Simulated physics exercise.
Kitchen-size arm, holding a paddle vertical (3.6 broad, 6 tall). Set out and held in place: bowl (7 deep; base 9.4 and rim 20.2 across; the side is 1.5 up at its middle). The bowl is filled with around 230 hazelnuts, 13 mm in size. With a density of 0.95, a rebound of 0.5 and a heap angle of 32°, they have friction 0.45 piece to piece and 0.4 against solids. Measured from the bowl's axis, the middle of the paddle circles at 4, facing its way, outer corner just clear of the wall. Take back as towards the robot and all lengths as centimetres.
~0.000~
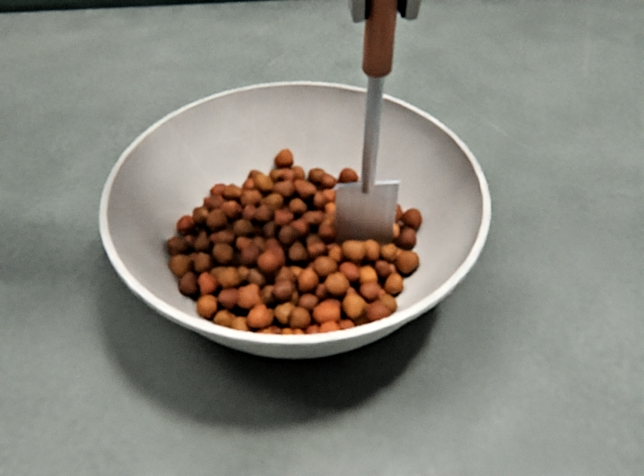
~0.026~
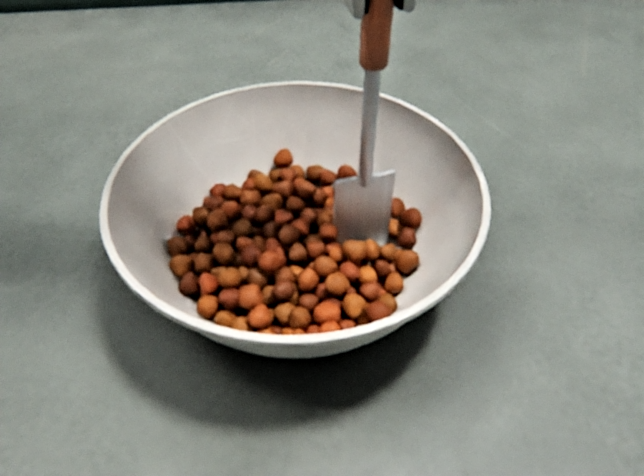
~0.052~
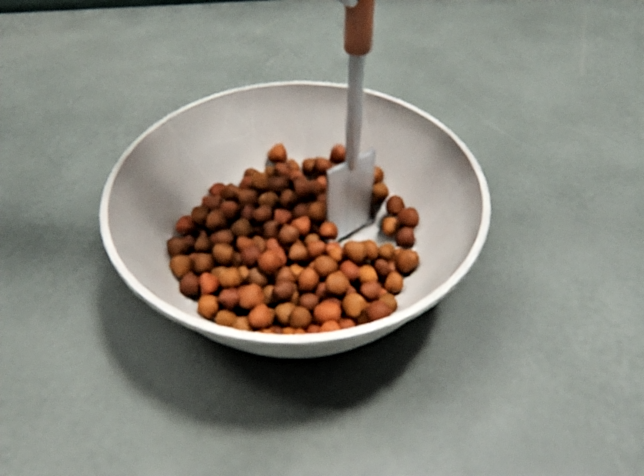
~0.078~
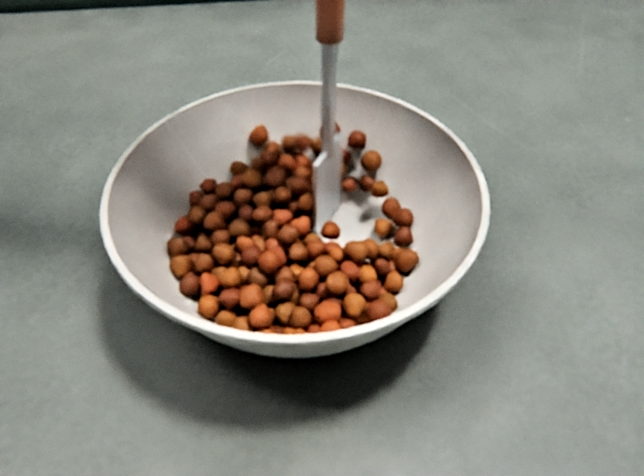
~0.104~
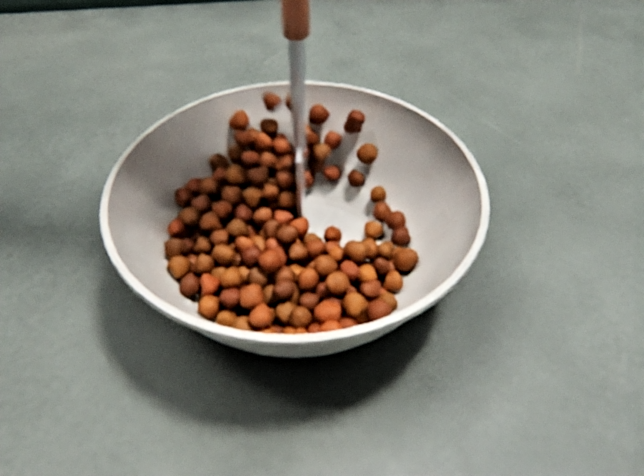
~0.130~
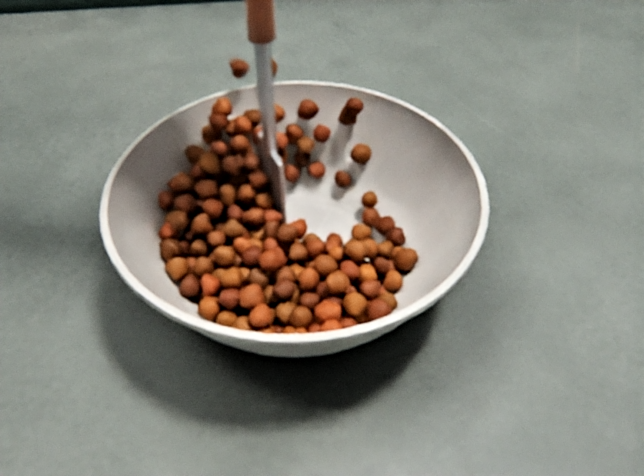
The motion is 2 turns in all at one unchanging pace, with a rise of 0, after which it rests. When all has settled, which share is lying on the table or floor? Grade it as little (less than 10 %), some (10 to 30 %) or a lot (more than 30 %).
Grade: Some, 10 to 30 %.
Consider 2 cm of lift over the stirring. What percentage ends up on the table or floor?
Estimate: Close to 10 %.
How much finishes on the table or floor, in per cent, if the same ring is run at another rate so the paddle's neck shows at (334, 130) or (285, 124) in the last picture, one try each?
Well, about 0 percent the first time and about 5 percent the second.
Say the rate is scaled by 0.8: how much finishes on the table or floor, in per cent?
Estimated share: Near 5 per cent.
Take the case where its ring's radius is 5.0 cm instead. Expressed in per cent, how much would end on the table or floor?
Near 30 percent.
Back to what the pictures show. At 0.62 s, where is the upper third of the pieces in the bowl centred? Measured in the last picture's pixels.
Estimated centre: (200, 252).
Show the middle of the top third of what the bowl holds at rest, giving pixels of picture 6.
Roughly pixel (373, 207).
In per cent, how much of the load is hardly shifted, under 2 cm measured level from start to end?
5 %.
By 0.37 s, 344° round, highest piece 15 above the table; 207 in the bowl, 5 on the table or floor, 16 in flight or on the tool.
By 0.62 s, 222° round, highest piece 8 above the table; 203 in the bowl, 20 on the table or floor, 5 in flight or on the tool.
By 0.94 s, 0° round, highest piece 6 above the table; 197 in the bowl, 31 on the table or floor.
By 1.64 s, 0° round, highest piece 6 above the table; 197 in the bowl, 31 on the table or floor.
Final count, 197 in the bowl, 31 on the table or floor. That is 14 % on the table or floor.
